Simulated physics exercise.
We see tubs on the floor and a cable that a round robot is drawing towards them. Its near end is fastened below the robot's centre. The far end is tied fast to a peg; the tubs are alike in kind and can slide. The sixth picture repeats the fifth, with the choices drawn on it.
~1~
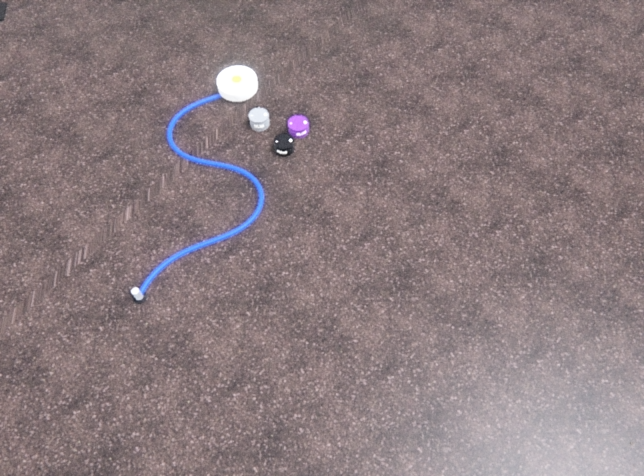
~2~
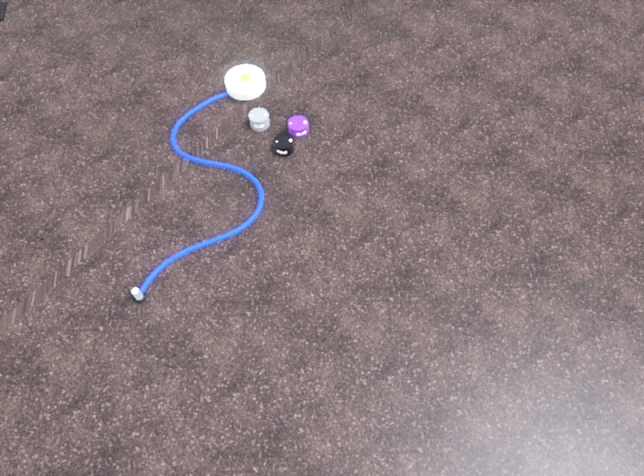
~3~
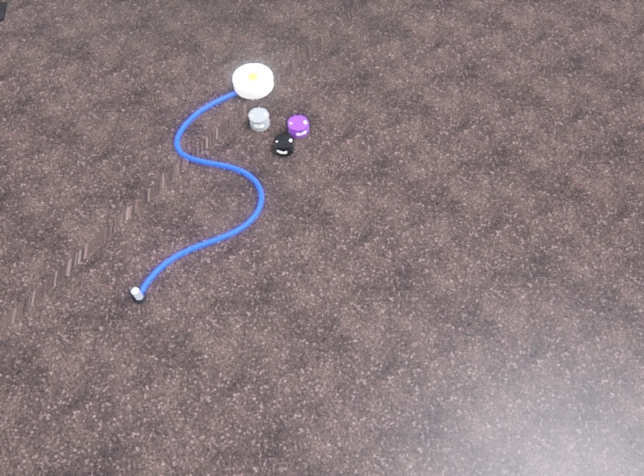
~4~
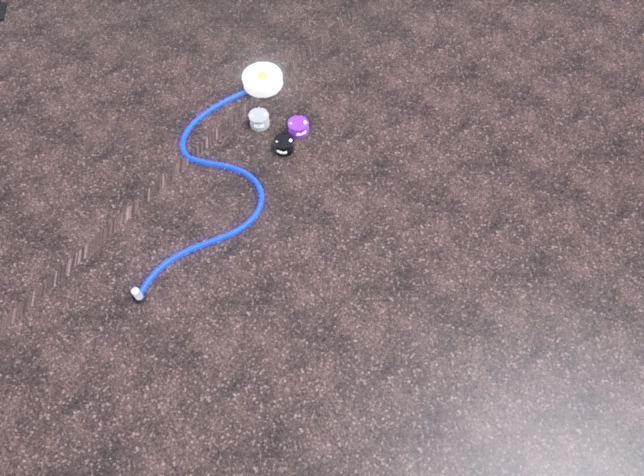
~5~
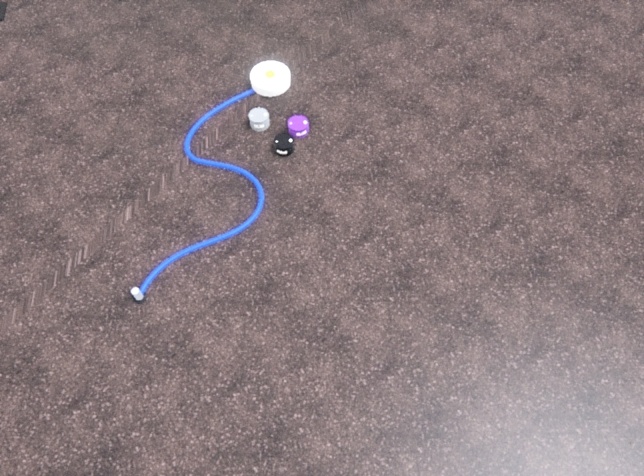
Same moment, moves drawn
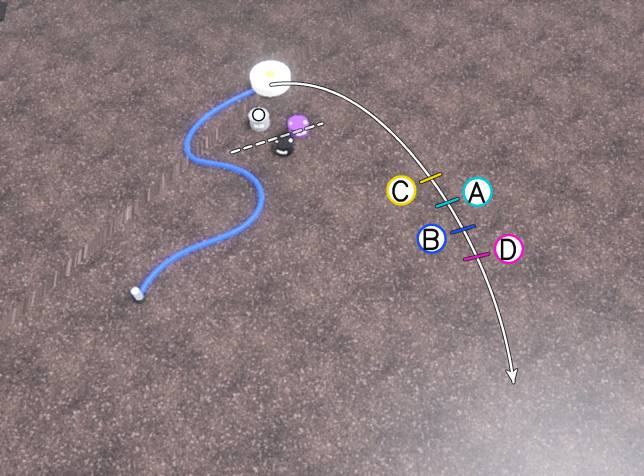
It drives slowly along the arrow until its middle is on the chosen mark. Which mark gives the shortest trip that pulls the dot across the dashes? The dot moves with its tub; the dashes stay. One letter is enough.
Stop at A.
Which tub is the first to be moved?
The grey one.
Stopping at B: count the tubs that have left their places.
Three.
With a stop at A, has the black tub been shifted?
Yes.
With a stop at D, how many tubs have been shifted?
Three.
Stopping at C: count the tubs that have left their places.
Three.
On the marked copy, A at (447, 203); B at (463, 229); C at (431, 178); D at (477, 257); the dashed line at (278, 138); the route from (271, 85) via (429, 176) to (514, 383); the white dot at (259, 115).
With A. Early on, robot (347, 94); grey tub (259, 119).
Further on, robot (407, 143); grey tub (261, 121).
At the end, robot (449, 198); black tub (293, 164); purple tub (302, 149); grey tub (282, 150); the dot on the grey tub is over the dashed line.
As for the rest, B does it too, but is farther than needed; C leaves the dotted tub short, at (275, 137); D does it too, but is farther than needed.
